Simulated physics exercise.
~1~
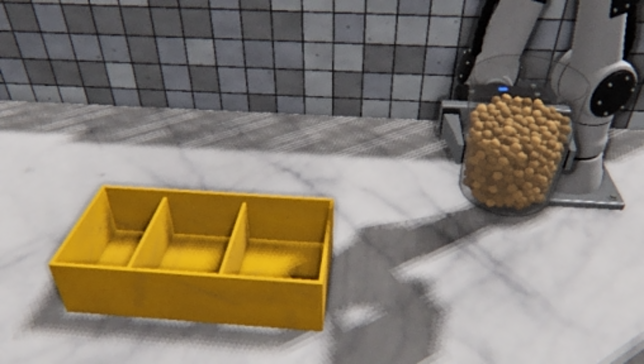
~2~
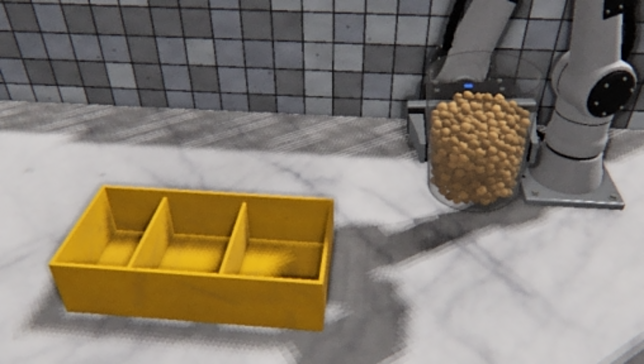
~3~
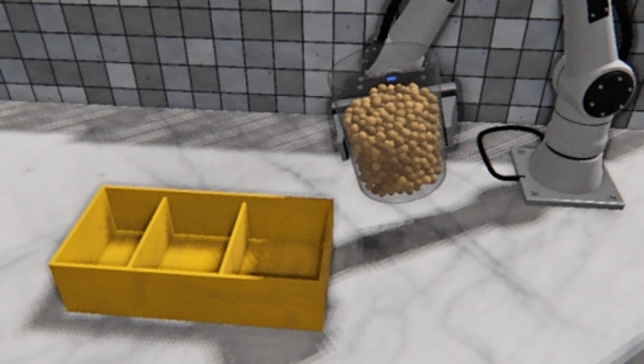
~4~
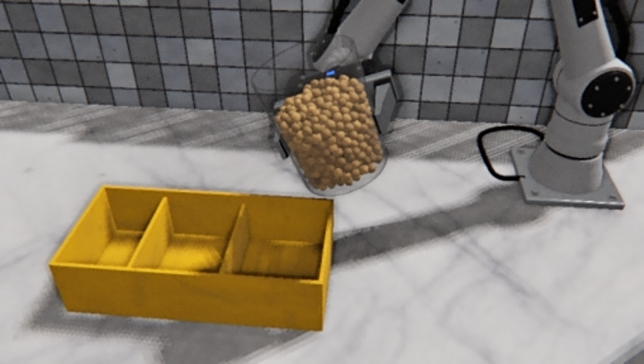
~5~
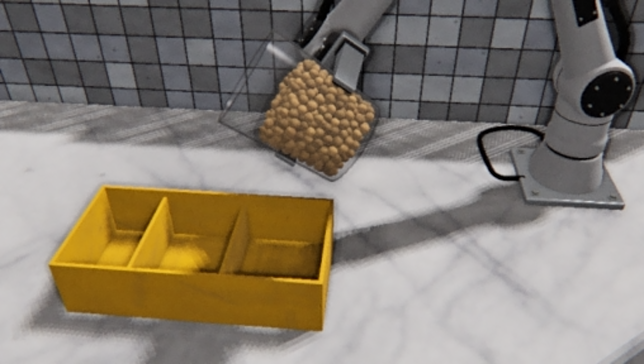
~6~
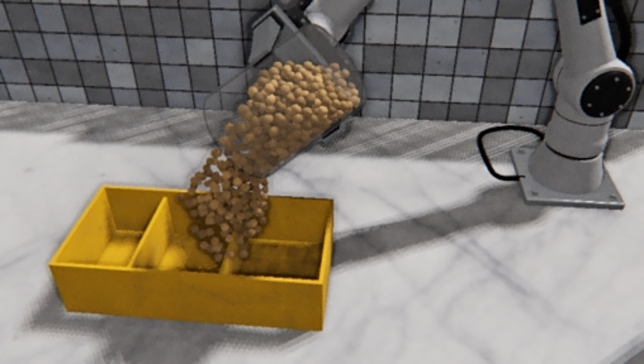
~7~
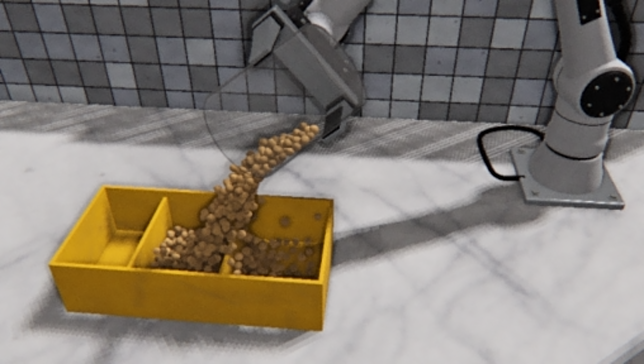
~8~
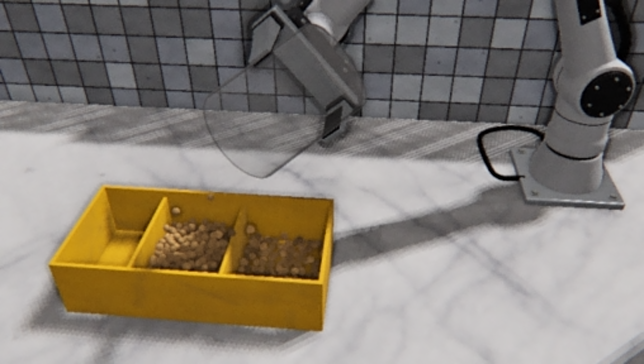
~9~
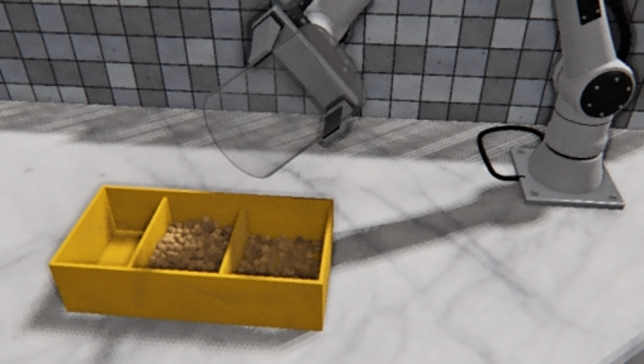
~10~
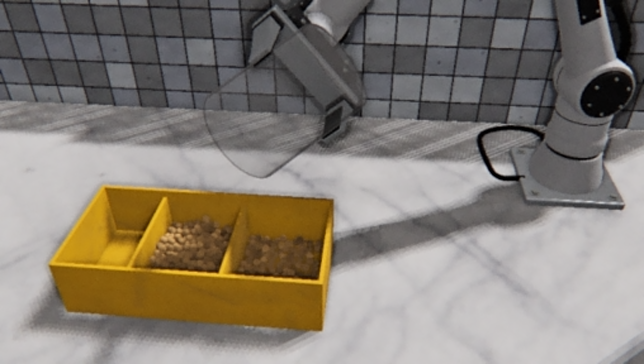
A robot arm carries a clear cup heaped with dried chickpeas left across a marble counter, then tips it over a yellow box with three compartments; the chickpeas pour out and settle in the middle and right compartments, leaving the left one empty beneath the upturned cup.
